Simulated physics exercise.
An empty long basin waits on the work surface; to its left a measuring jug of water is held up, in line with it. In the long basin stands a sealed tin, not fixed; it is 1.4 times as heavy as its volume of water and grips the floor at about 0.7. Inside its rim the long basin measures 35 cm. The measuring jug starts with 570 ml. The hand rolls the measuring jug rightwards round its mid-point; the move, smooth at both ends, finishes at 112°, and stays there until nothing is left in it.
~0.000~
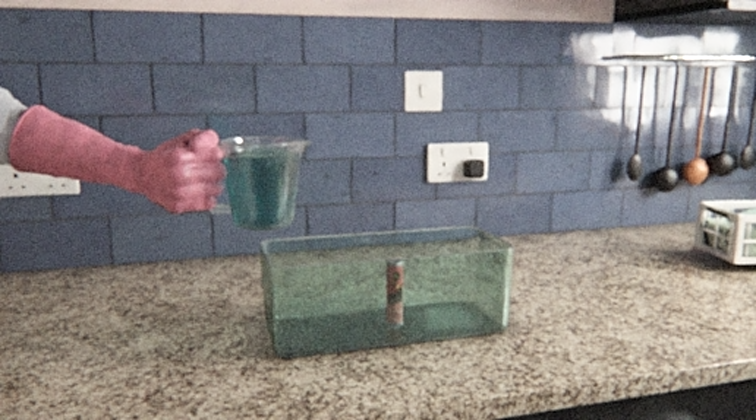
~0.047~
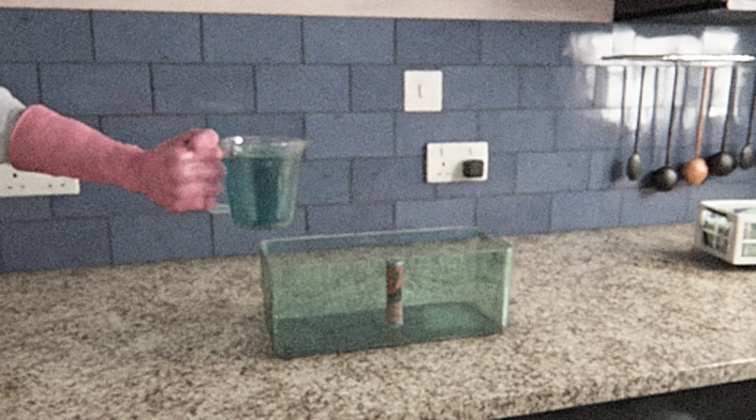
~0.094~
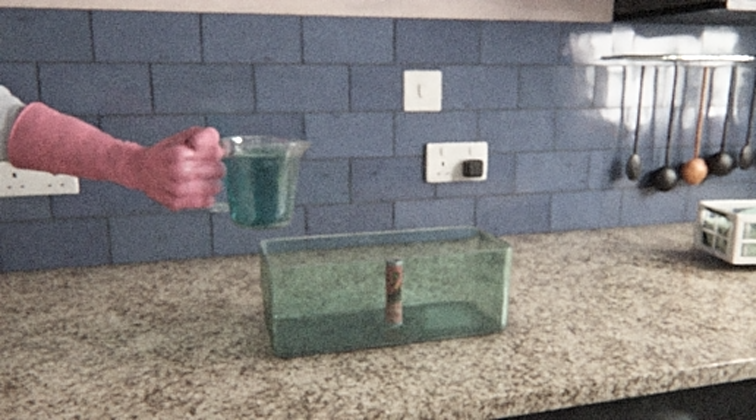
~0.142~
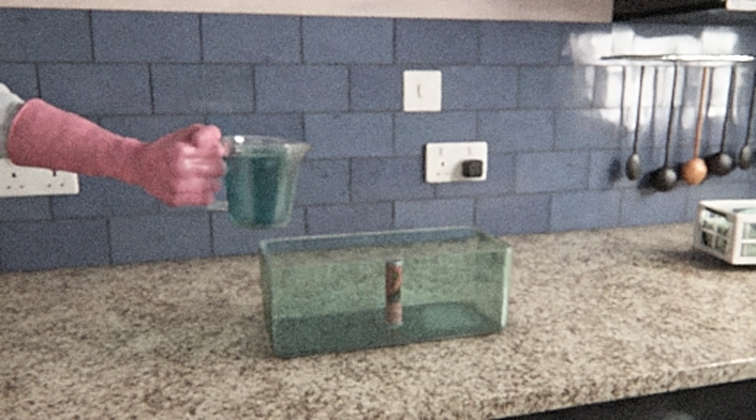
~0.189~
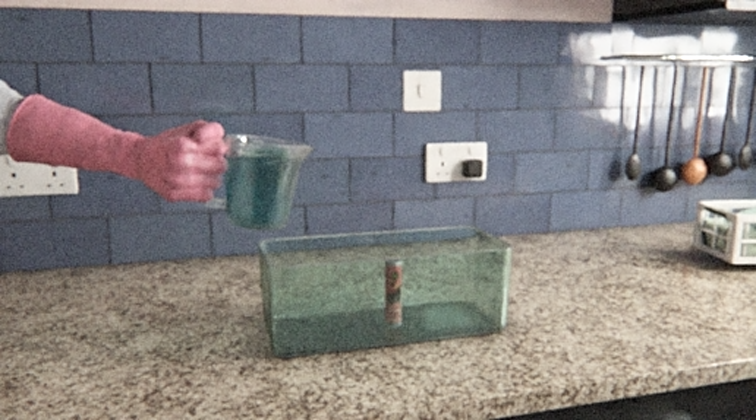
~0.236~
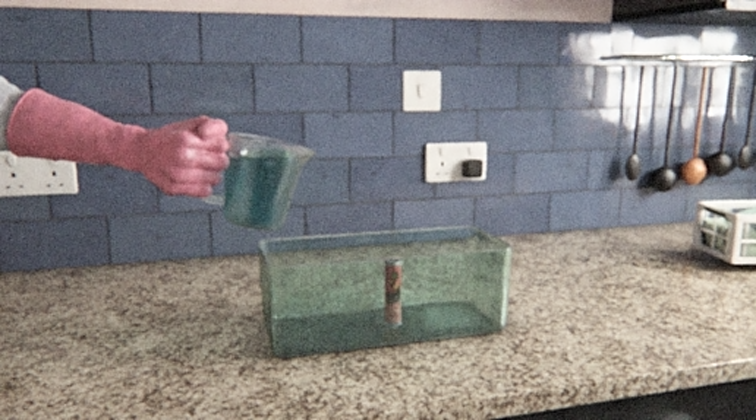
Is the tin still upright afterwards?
The tin remains upright.
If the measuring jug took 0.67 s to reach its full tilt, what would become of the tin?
Then it keeps standing.
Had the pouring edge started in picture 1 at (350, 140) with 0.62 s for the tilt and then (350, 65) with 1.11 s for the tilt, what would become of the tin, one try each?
First it goes over; then it falls.
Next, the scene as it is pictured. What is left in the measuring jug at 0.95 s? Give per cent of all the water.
Near 14 in a hundred.
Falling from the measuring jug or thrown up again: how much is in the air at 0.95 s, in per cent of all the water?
Some 10 per cent.
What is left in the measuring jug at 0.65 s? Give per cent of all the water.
Near 72 in a hundred.
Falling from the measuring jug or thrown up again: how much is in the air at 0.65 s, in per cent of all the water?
About 18 per cent.
By 0.65 s the tilt is 71° and 72 per cent is still to pour; the tin stands where it began.
By 0.95 s the tilt is 106° and 13 per cent is still to pour; the tin stands where it began.
By 1.27 s the tilt is 112° and 0 per cent is still to pour; the tin stands where it began.
By 1.61 s the tilt is 112° and 0 per cent is still to pour; the tin stands where it began.
At rest the tin stands where it began.
